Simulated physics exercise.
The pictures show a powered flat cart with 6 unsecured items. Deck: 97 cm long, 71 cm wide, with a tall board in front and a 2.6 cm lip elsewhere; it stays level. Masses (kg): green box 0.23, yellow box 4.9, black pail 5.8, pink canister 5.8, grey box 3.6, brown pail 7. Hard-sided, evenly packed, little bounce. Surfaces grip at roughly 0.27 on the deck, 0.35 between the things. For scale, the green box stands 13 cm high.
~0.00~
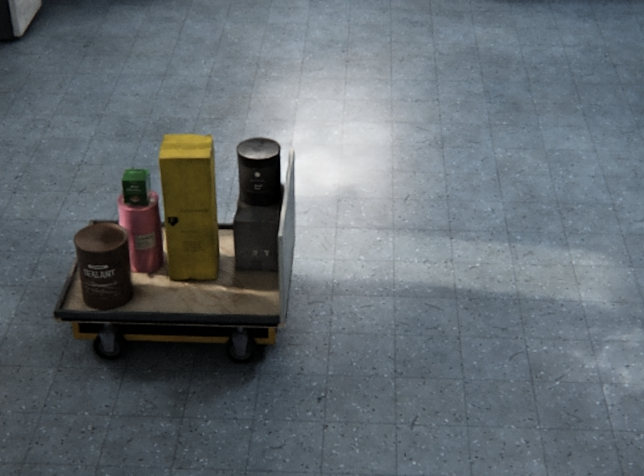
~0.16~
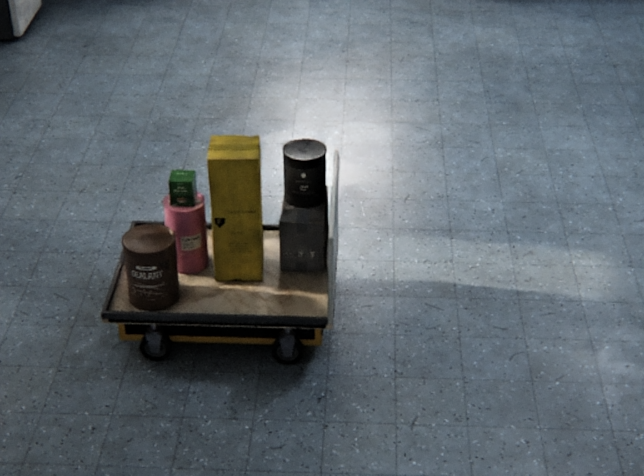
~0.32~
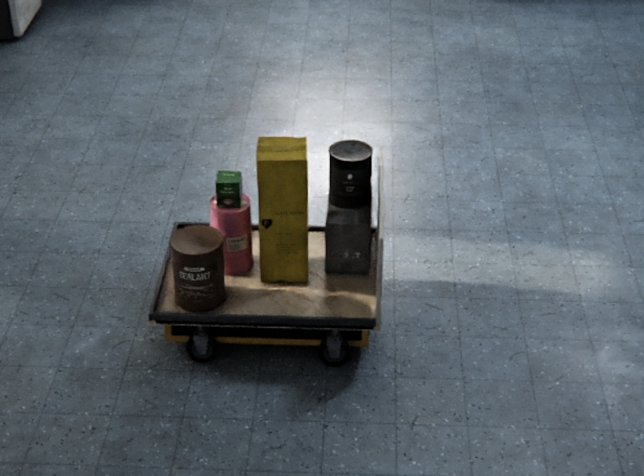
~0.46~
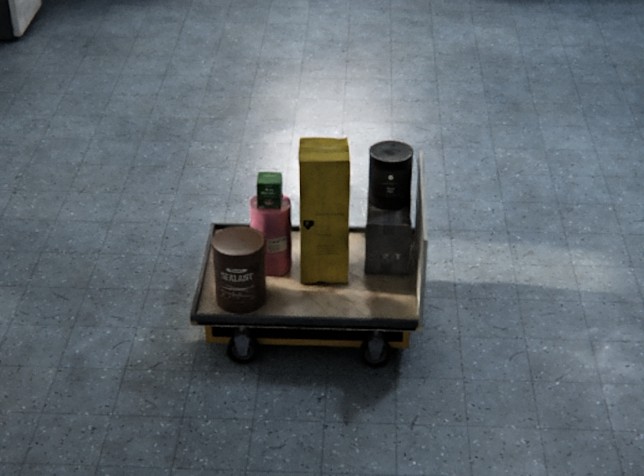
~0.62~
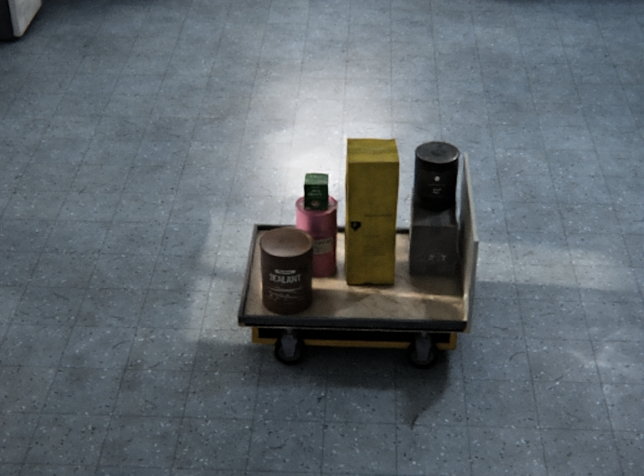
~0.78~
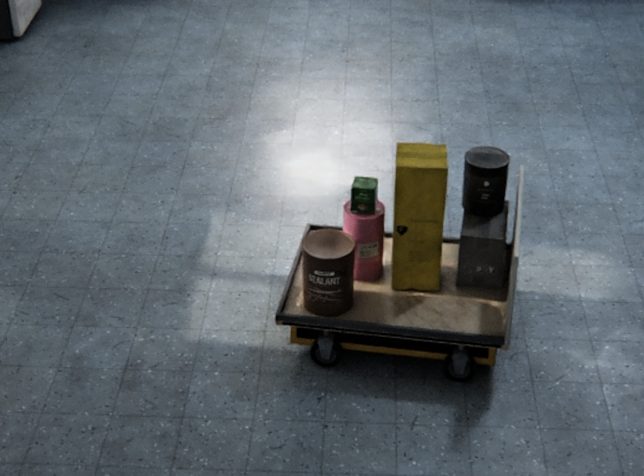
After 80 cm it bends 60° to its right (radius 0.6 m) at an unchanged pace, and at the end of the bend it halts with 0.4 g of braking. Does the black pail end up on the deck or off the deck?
The black pail gets thrown off.
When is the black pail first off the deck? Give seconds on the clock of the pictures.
At about 0.9 s.
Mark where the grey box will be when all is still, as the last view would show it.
At about (622, 431).
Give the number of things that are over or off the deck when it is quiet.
In all, 1.
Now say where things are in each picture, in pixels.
In the first frame, cart has run 0 cm; black pail (260, 172); green box (137, 187).
In the second frame, cart has run 21 cm; pink canister (186, 232); grey box (304, 227).
In the third frame, cart has run 42 cm; brown pail (199, 269); green box (229, 189).
In the fourth frame, cart has run 60 cm; yellow box (324, 211); pink canister (271, 234).
In the fifth frame, cart has run 81 cm; grey box (433, 231); brown pail (287, 271).
In the sixth frame, cart has run 101 cm, turned 7°; black pail (485, 181) moved 6 cm; green box (365, 195).
After 0.98 s, cart has run 127 cm, turned 31°; black pail now off the deck; yellow box moved 12 cm; green box moved 2 cm.
After 1.28 s, cart has run 166 cm, turned 59°; yellow box 5° off upright; green box moved 7 cm; pink canister moved 7 cm.
After 1.68 s, cart has run 194 cm, turned 60°, stopped; yellow box moved 18 cm; green box moved 11 cm; pink canister moved 11 cm.
In the end (2.9 s), off the deck, black pail; not toppled but over 10 cm from the start, green box, yellow box, pink canister and brown pail; the last one under 10 cm from the start.
